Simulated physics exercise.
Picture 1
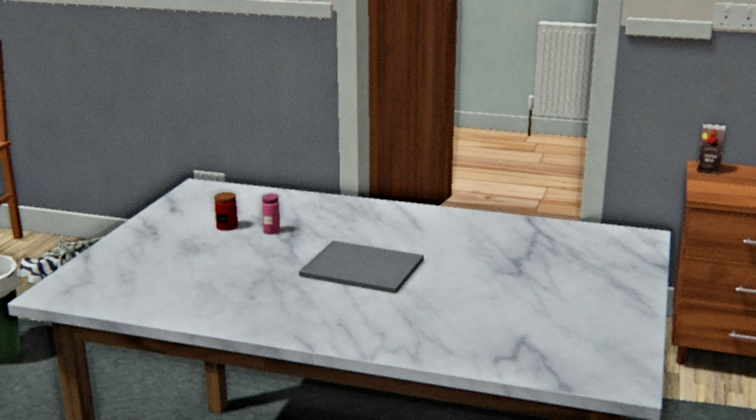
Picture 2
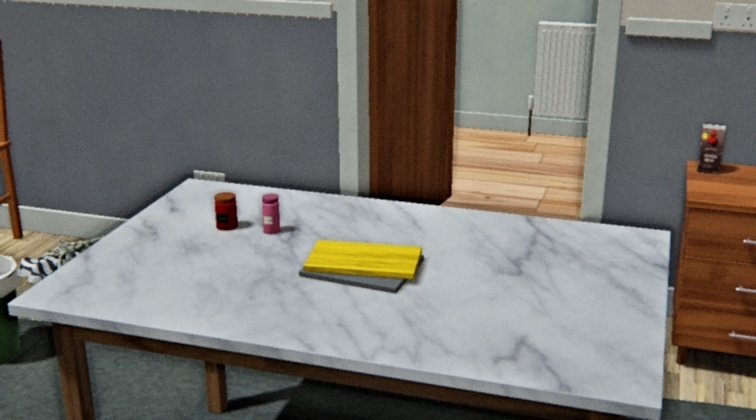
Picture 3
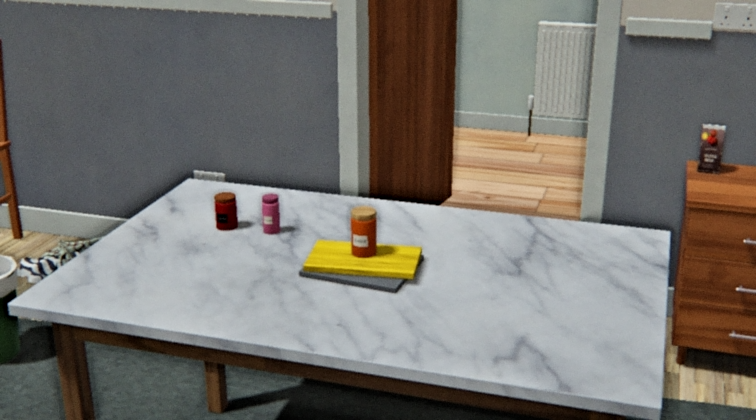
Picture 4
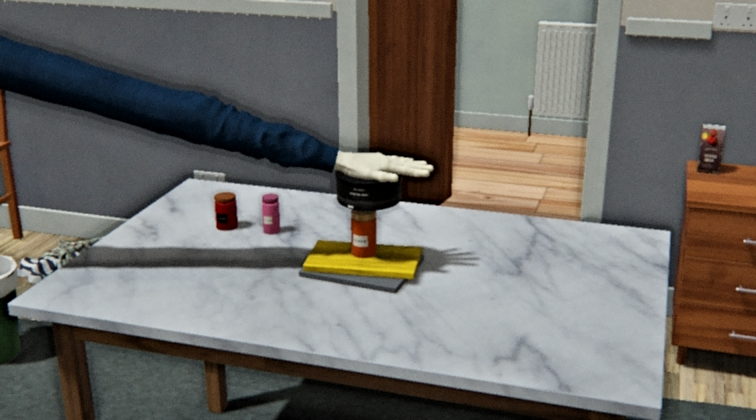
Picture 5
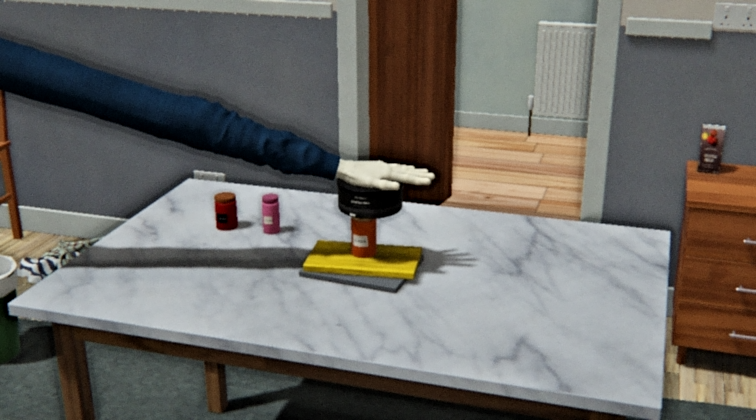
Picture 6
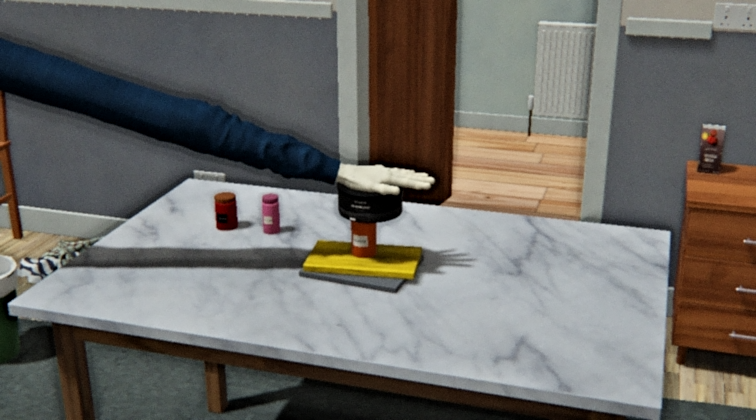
We see a grey slab on a marble table beside a red jar and a pink shaker; a yellow board and an orange jar appear stacked on it, then a gloved hand lowers a black tub slightly onto the jar.
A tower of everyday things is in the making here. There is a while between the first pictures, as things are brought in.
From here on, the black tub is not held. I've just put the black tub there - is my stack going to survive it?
I reckon it sits tight.
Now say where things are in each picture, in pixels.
The last thing is not in view yet; pink shaker (271, 214), in the first picture.
The last thing is not in view yet, in the second picture.
The last thing is not in view yet; red jar (226, 211), in the third picture.
On its way; black tub (369, 186); orange jar (364, 232), in the fourth picture.
On its way; black tub (370, 193); yellow board (364, 259), in the fifth picture.
In place under the hand; black tub (370, 198); pink shaker (271, 214), in the sixth picture.
Then, 0.40 s after the last picture, nothing has stirred.
Then, 1.10 s after the last picture, black tub resting near (370, 198).
At rest, all 6 in place. Seen from the same camera at the end, black tub near (370, 198). The pile stays up.
